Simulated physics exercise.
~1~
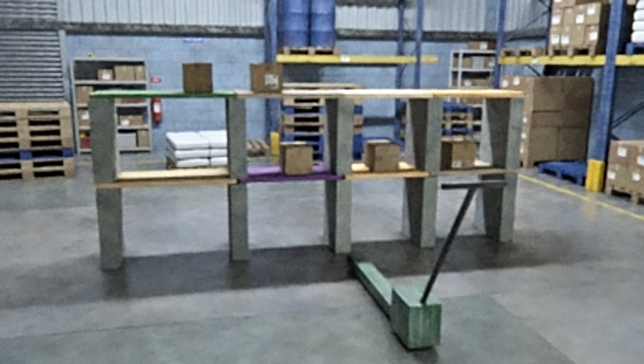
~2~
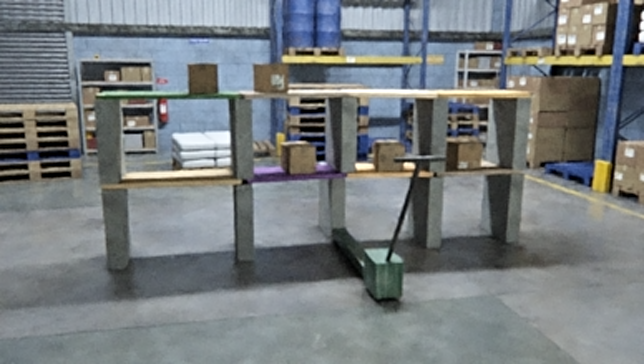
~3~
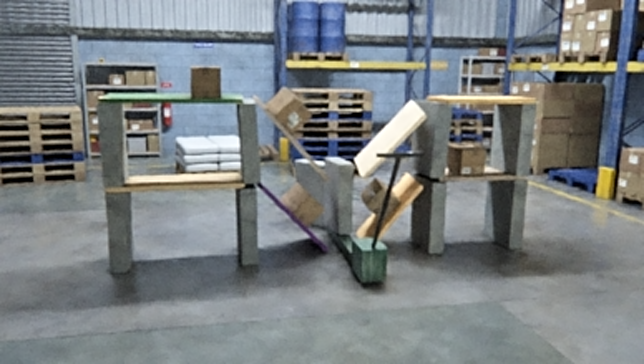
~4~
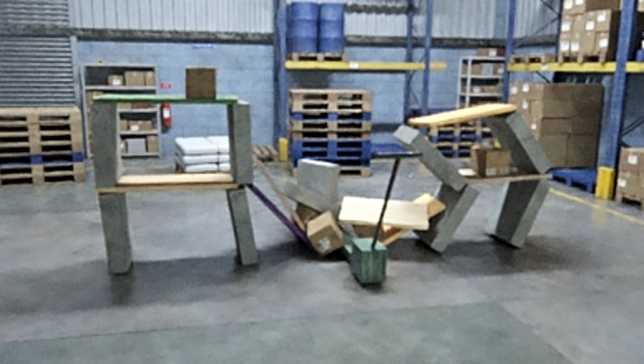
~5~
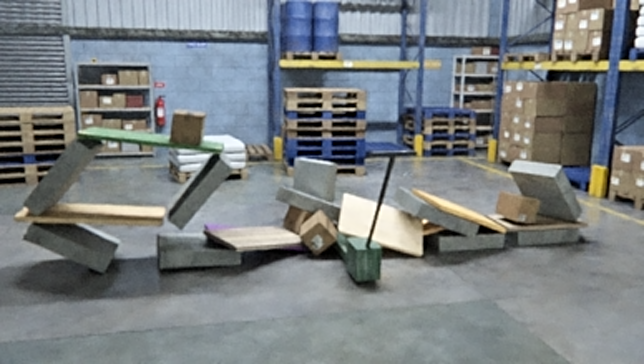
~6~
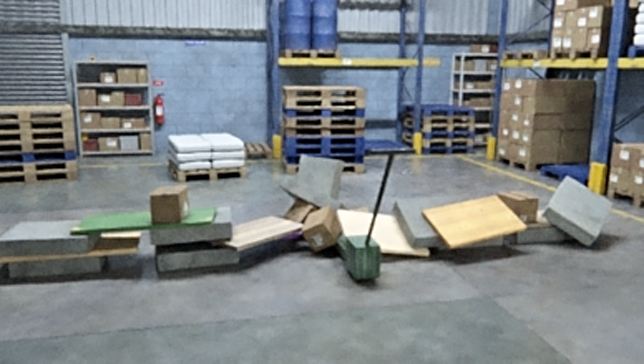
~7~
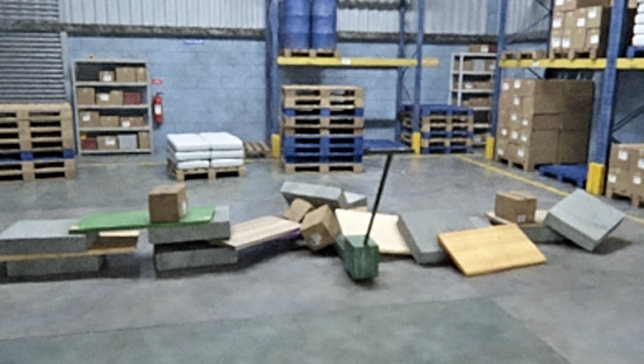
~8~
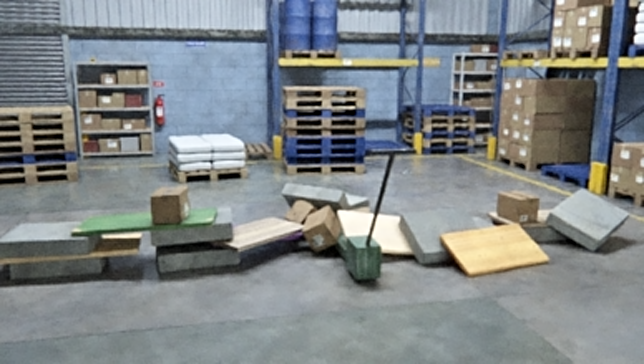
To begin with, boards on upright grey blocks form two tiers in a warehouse, with cartons resting on them and a green jack angled at the base. The jack moves left and inward toward a middle support. The centre gives way, and the purple board tilts steeply as cartons and blocks tumble around the jack. Next the right-hand section leans over to the right and falls, while the left section folds and drops, taking the green board down with it. Finally everything lies in a low heap across the floor, a carton still sitting on the nearly flat green board.
